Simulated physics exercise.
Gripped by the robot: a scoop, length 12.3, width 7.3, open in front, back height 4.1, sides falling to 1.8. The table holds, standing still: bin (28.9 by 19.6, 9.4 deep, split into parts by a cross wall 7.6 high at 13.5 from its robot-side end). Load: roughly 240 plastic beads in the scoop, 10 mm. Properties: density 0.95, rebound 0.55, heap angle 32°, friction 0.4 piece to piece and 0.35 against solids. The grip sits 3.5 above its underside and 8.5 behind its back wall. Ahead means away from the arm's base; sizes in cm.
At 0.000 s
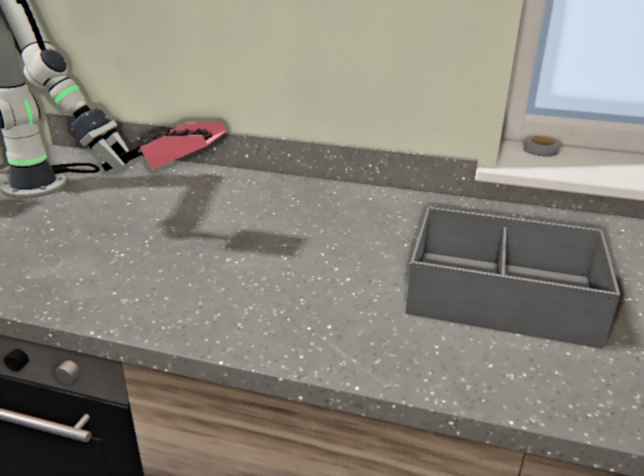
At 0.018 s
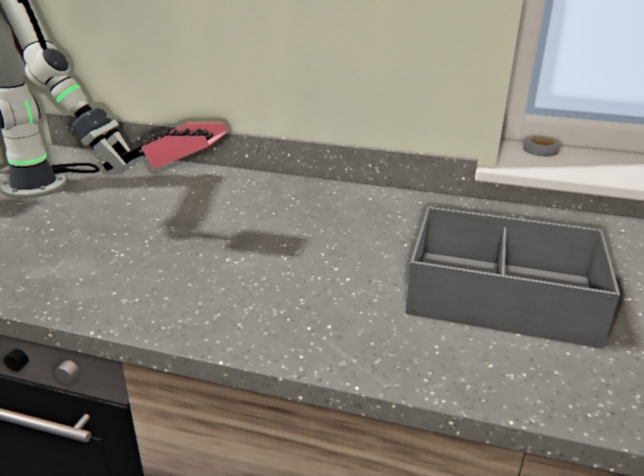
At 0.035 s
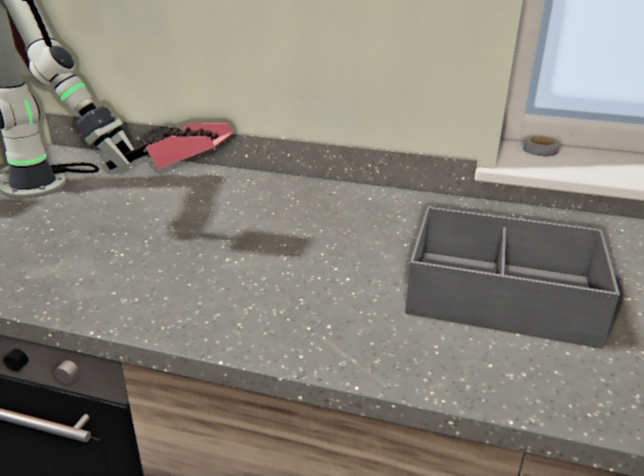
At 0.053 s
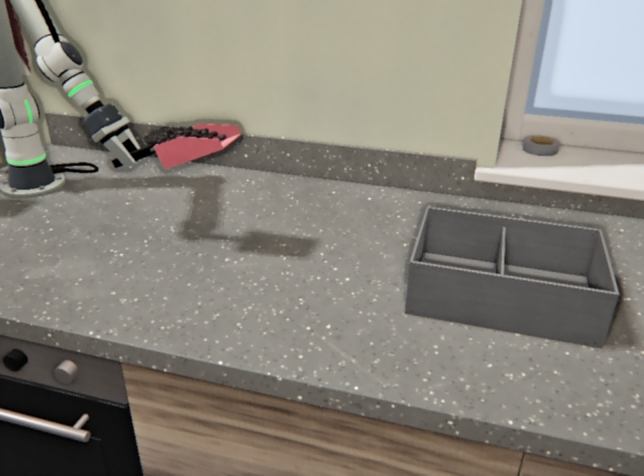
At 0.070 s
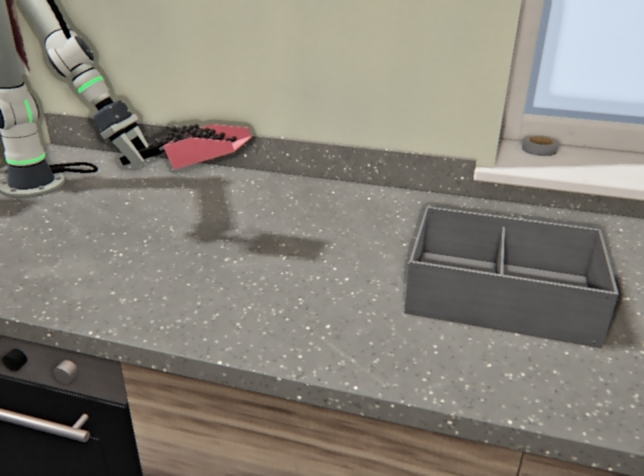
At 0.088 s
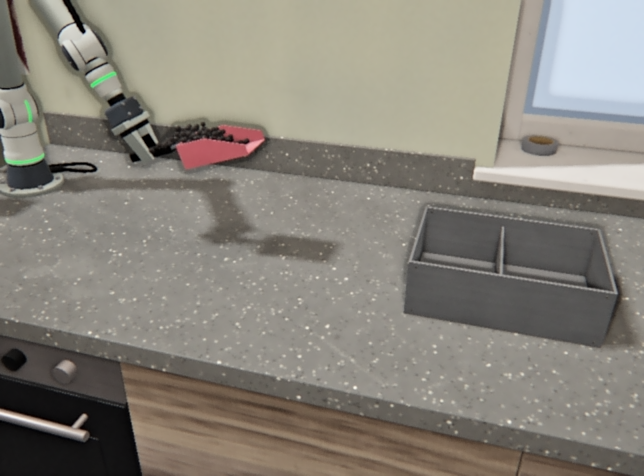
A white and black robot arm with glowing green rings holds a red scoop of small black beads at the upper left of a speckled grey kitchen counter, seen from above at a slant. A dark grey two-compartment box sits on the right, near a window, with a pale green wall behind. The camera stays still while the arm slowly moves the scoop slightly rightward, gradually levelling its backward tilt.
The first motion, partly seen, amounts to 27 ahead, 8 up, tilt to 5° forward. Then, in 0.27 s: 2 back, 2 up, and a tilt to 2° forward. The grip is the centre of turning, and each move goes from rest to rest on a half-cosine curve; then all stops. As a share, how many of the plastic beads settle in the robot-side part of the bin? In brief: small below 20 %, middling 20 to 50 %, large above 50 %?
Large.
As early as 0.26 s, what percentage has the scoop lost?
About 30 per cent so far.
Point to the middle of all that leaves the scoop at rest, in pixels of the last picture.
I'd say somewhere near (474, 286) in the final view.
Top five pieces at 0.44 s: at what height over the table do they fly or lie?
Roughly 18 centimetres, give or take.
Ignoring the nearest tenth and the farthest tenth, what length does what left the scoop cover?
Roughly 24 centimetres.
After 0.26 s, tilted 5° forward, highest piece 24 above the table; 168 on the scoop, 8 on the table or floor, 64 in flight or on a rim.
After 0.44 s, tilted 3° forward, highest piece 19 above the table; 161 in the robot-side part, 18 in the far-side part, 6 on the table or floor, 55 in flight or on a rim.
After 0.73 s, tilted 2° forward, highest piece 5 above the table; 174 in the robot-side part, 42 on the table or floor, 20 in the far-side part, 4 in flight or on a rim.
After 1.78 s, tilted 2° forward, highest piece 3 above the table; 174 in the robot-side part, 46 on the table or floor, 20 in the far-side part.
At rest, 174 in the robot-side part, 46 on the table or floor, 20 in the far-side part. That is 72 % in the robot-side part of the bin.
